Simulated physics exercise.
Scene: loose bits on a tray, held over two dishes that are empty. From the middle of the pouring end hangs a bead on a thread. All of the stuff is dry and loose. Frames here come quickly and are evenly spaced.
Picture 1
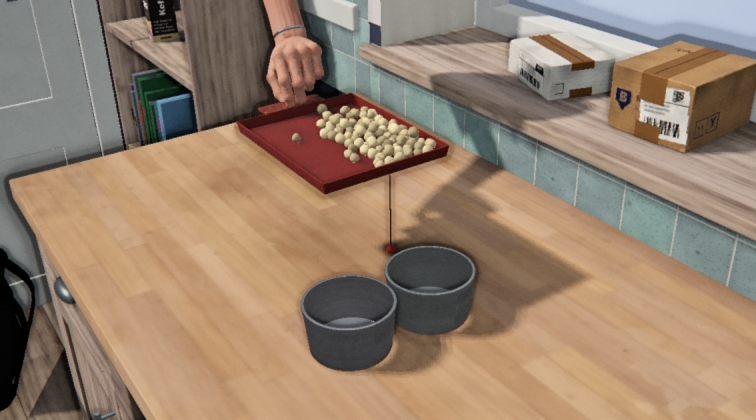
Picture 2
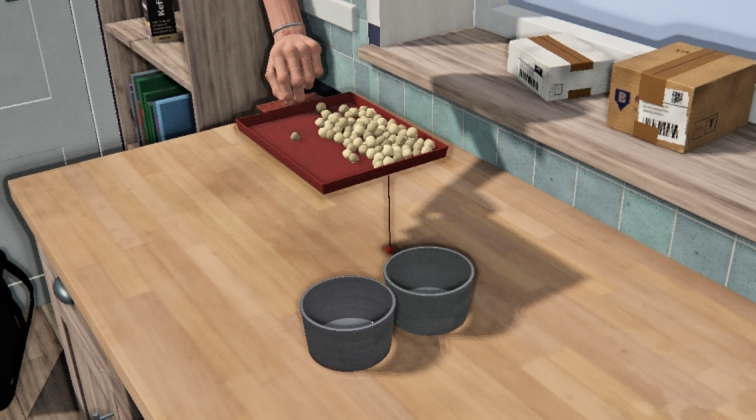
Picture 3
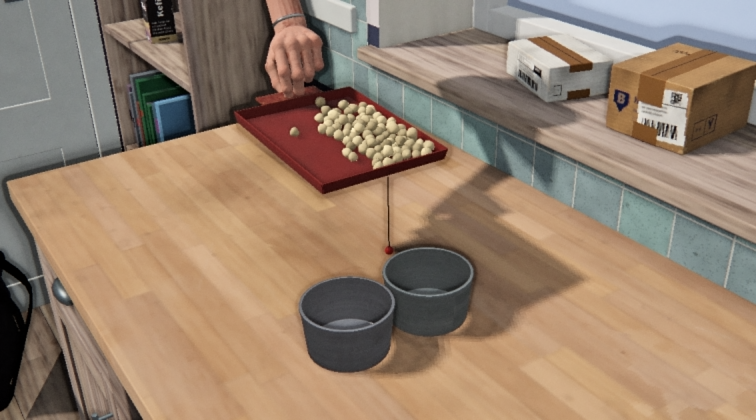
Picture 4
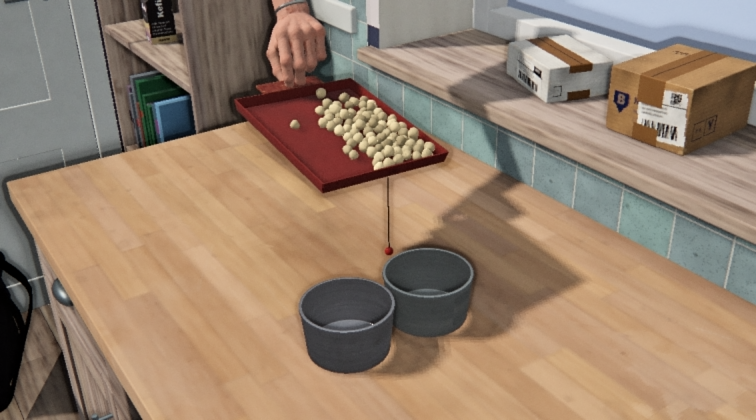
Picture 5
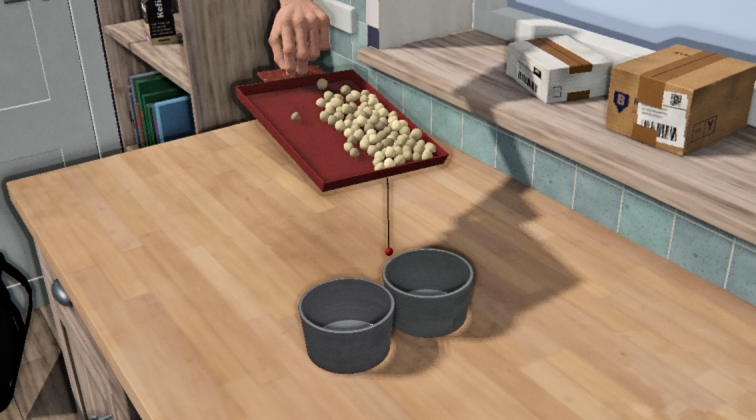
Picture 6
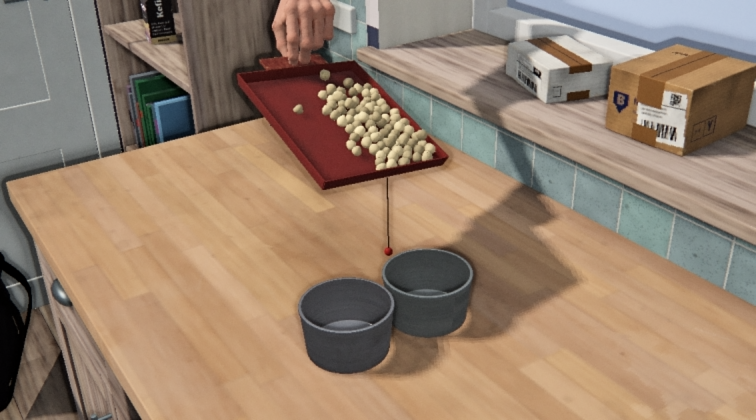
On a wooden kitchen counter, a hand held a red tray of small, round, pale nuts above two empty grey dishes, then slowly tilted it, dipping its right corner as a few nuts shifted.
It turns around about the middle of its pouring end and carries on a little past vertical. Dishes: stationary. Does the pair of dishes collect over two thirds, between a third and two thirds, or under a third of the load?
The pair collects between a third and two thirds.
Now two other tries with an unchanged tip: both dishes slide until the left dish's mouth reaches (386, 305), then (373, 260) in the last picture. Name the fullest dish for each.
On the first try it would be the one on the right, and on the second the one on the right.
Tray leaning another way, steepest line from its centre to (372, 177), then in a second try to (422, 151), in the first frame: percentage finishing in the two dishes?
Respectively 80 % and 20 %.
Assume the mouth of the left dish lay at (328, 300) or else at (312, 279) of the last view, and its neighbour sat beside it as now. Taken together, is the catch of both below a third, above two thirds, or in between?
In order: Between a third and two thirds, then less than a third.
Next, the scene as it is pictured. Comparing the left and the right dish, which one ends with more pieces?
More ends in the right dish.
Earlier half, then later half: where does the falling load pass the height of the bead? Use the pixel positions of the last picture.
I'd say around (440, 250) at first, then around (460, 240).
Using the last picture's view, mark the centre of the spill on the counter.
Those pieces end up centred close to (491, 289).
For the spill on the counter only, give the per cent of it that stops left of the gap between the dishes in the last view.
0 %, roughly.
Soon, tray tipped steeply; nearly all on the tray; a small part in the air.
A while on, tray tipped past a quarter turn; most on the tray; a stray few in the right dish; a small part outside both; a stray few in the air.
Towards the end, tray tipped past a quarter turn; a stray few in the left dish; about half in the right dish; about half outside both.
Finally, tray tipped past a quarter turn; a stray few in the left dish; about half in the right dish; about half outside both.
